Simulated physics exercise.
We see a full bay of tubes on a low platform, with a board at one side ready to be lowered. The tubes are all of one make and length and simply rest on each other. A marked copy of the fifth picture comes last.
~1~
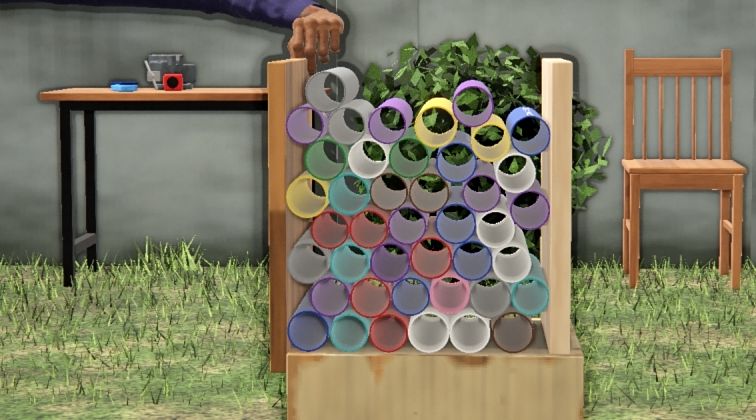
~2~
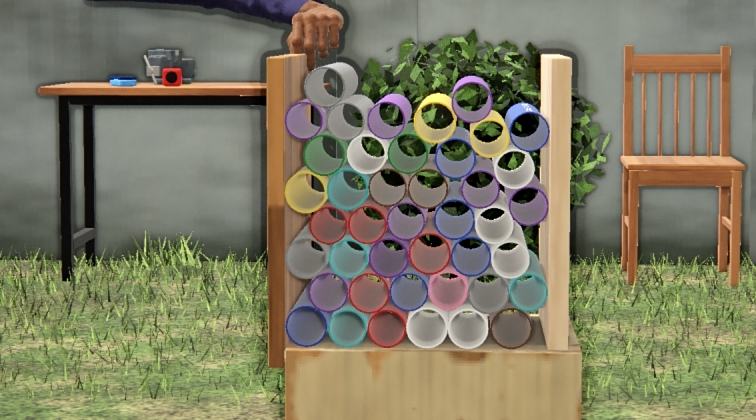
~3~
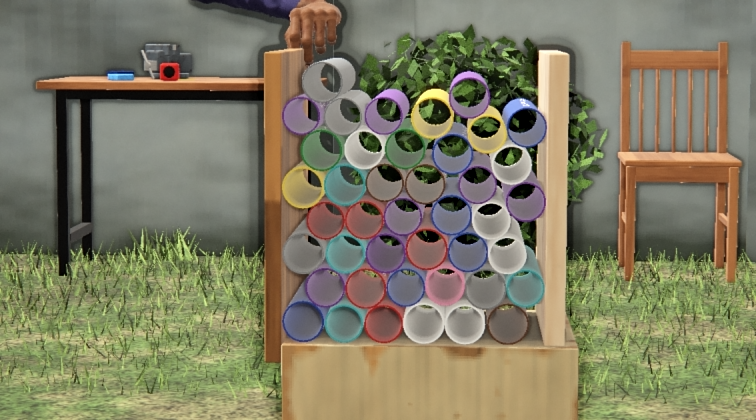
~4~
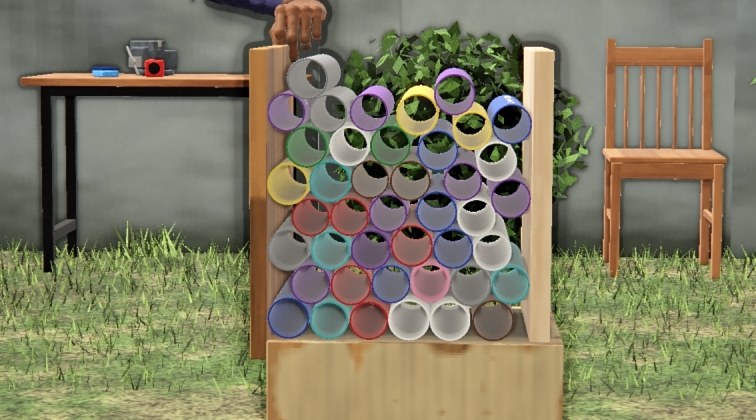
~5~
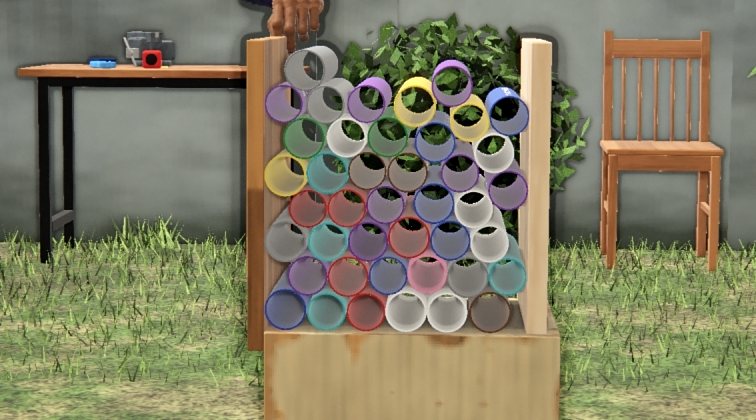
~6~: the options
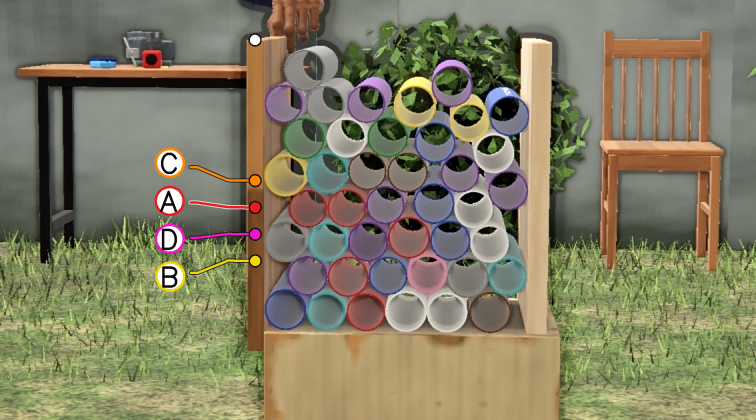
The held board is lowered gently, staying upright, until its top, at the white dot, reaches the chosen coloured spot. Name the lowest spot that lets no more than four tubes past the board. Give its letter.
Lower it to A and no more.
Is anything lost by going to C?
Yes, at C.
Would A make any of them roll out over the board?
Yes.
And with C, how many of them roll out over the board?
It comes to two.
On the copy, A at (255, 207); B at (255, 261); C at (255, 181); D at (255, 234); the white dot at (255, 40).
On A. First, top of the board (265, 112).
Then, top of the board (265, 192).
Finally, top of the board (265, 207), two out over the board.
By contrast, B five out over the board; C two out over the board; D five out over the board.
